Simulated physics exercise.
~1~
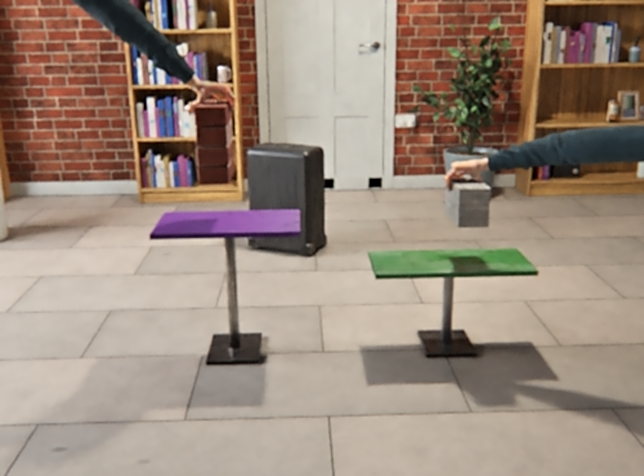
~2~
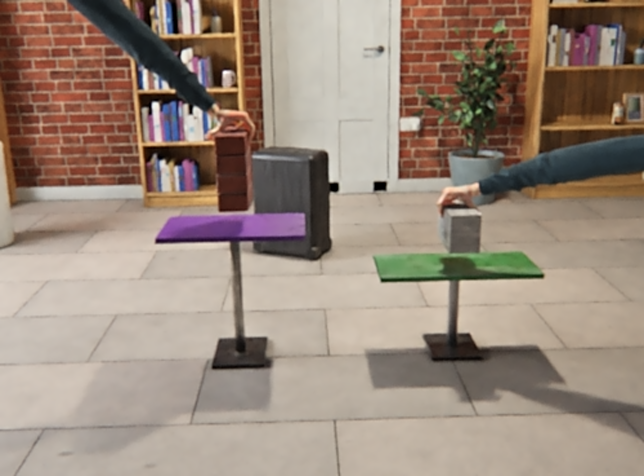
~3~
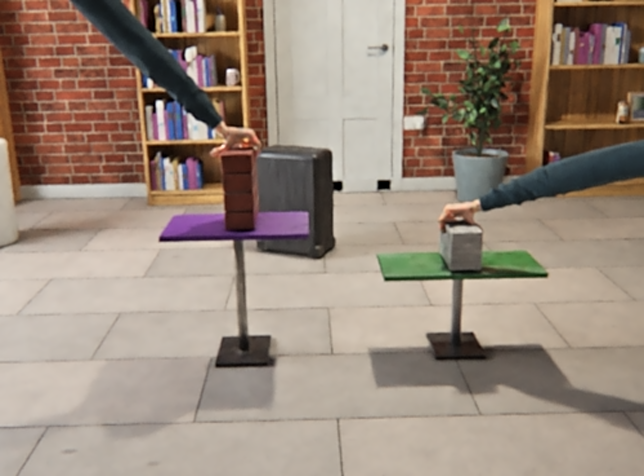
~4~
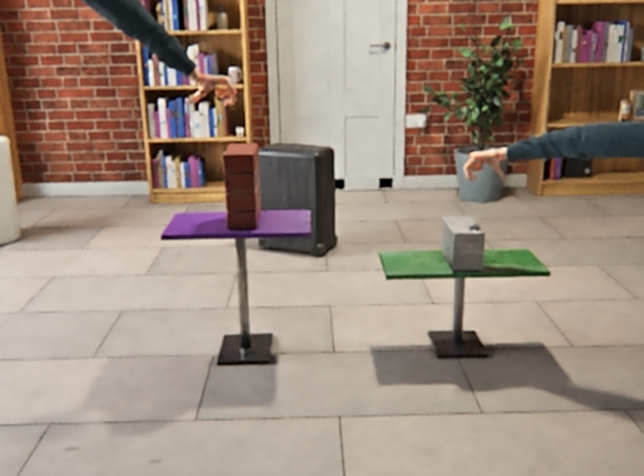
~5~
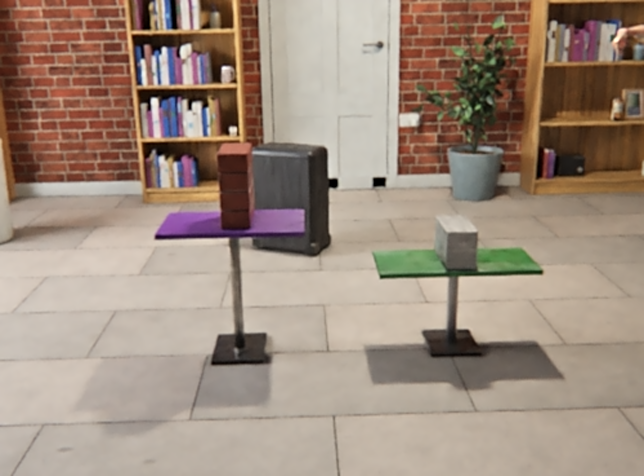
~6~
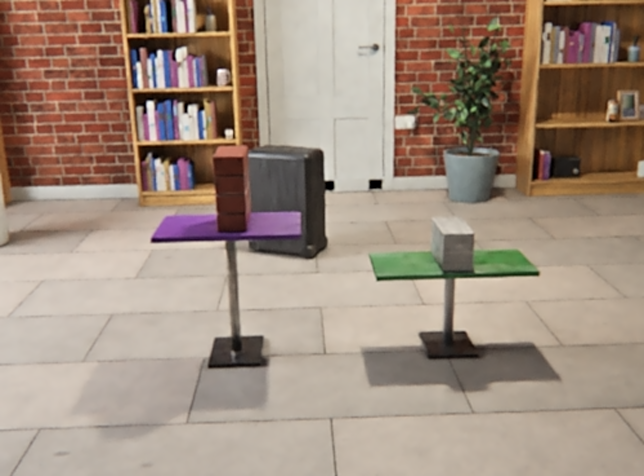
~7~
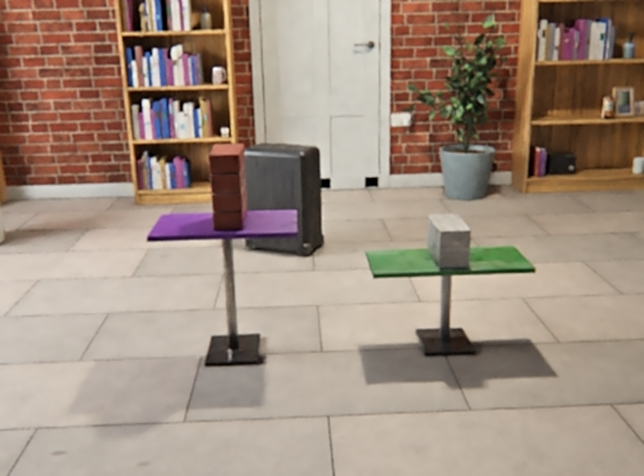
A stack of reddish-brown bricks on the left and a grey block on the right are lowered by two hands toward two slim stands, one with a purple top and one with a green top. The bricks come down onto the purple top, and the block settles upright on the green one. Both hands then let go and draw back out of view. Left alone in front of the brick wall, white door and bookshelves, the bricks and the block stay where they were put. At the end, both stands remain steady, their bases flat on the tiled floor.
